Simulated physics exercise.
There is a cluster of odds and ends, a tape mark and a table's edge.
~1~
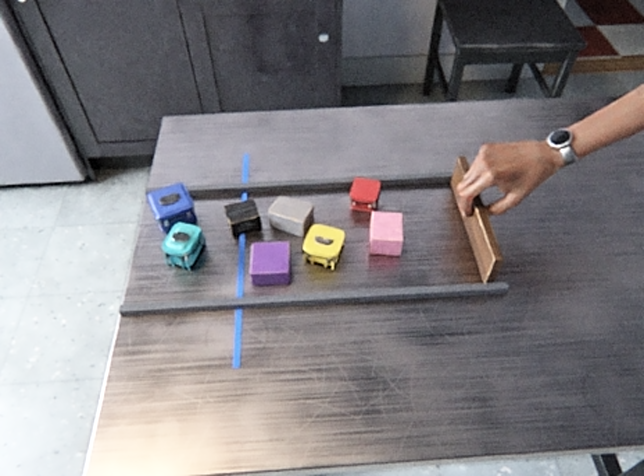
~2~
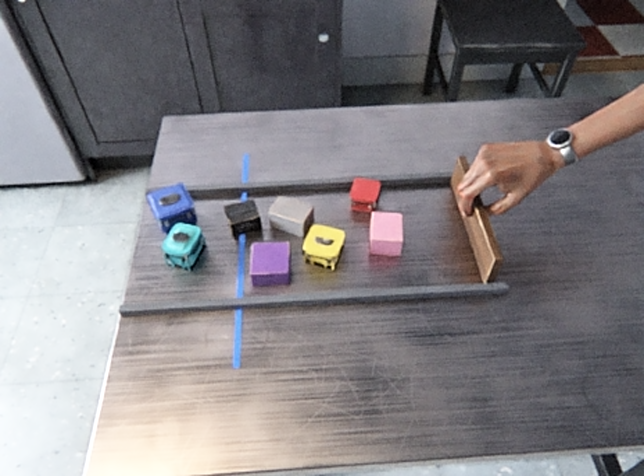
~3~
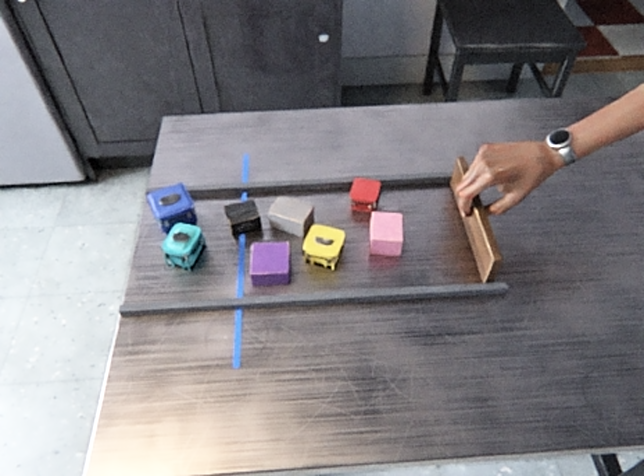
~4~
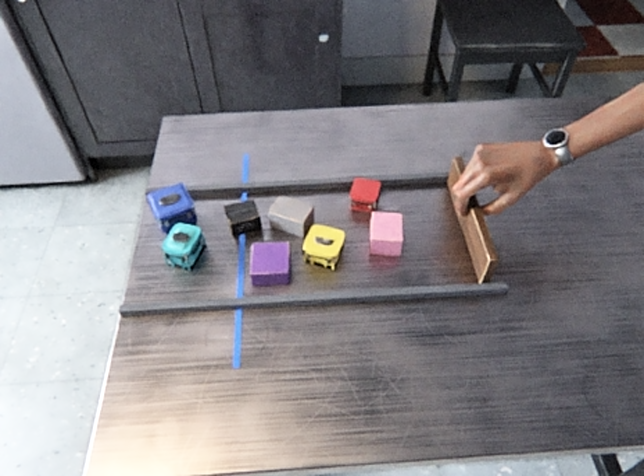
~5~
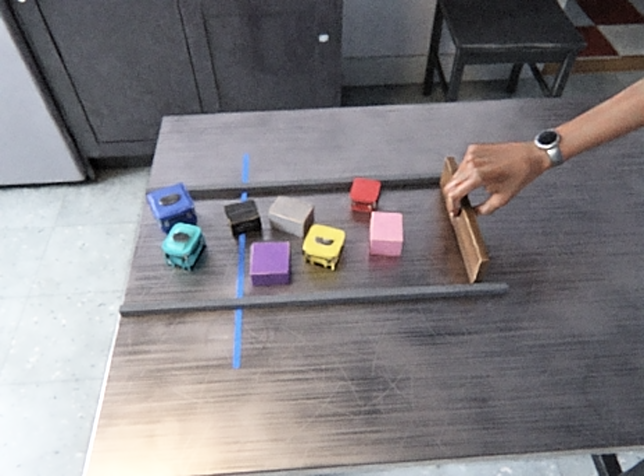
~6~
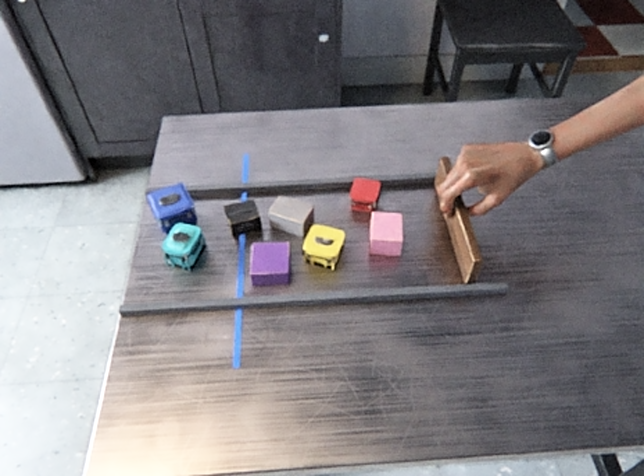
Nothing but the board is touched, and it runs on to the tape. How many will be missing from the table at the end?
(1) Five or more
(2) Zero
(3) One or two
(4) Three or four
The answer is 2.
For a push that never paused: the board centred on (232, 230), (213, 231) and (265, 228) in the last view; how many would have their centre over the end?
That makes 1, 2, 0.
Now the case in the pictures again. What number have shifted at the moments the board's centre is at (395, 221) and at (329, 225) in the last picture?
Tally at point one: 1; at point two: 5.
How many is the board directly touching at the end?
That comes to 2.
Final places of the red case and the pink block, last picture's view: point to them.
The red case at (230, 205), the pink block at (226, 244).
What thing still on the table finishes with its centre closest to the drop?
Blue case.
Soon after, none off yet; blue case at rest near (173, 209); turquoise case at rest near (184, 247); black box at rest near (243, 218).
At rest, the number that fall off is zero.
